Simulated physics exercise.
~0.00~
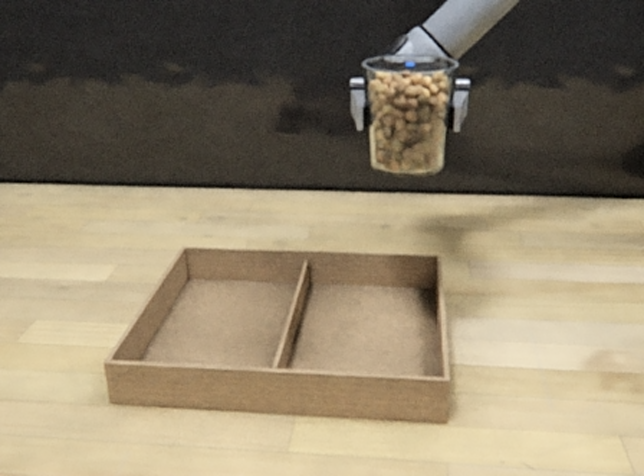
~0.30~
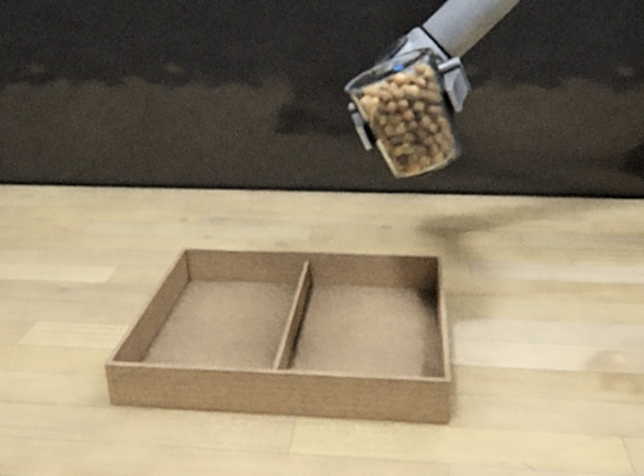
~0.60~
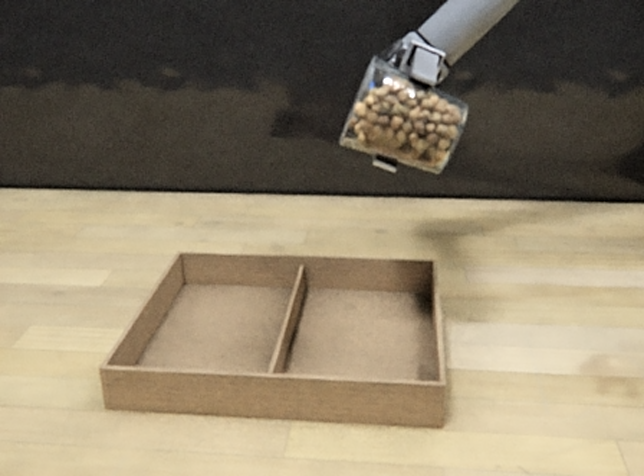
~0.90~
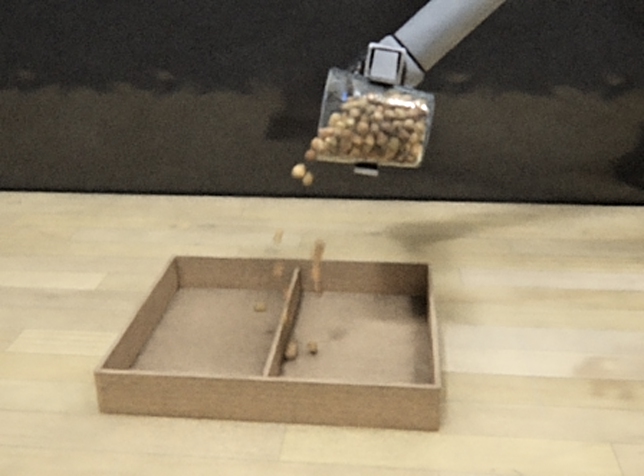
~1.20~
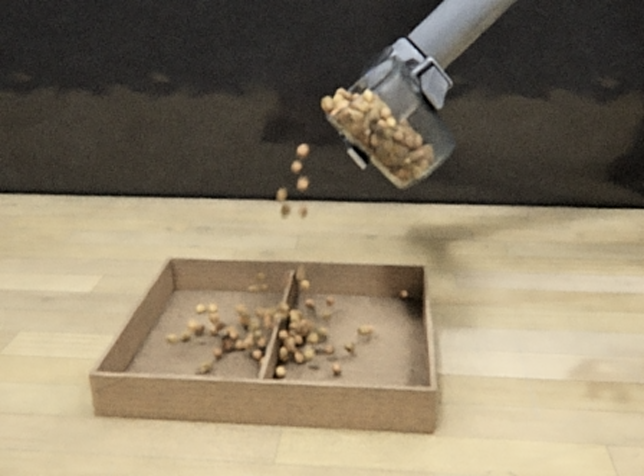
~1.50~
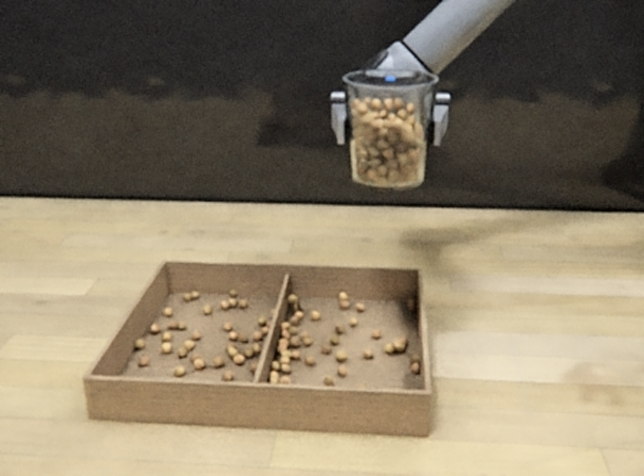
A robot arm tips a clear tumbler, spills some chickpeas into a divided tray, and rights it.
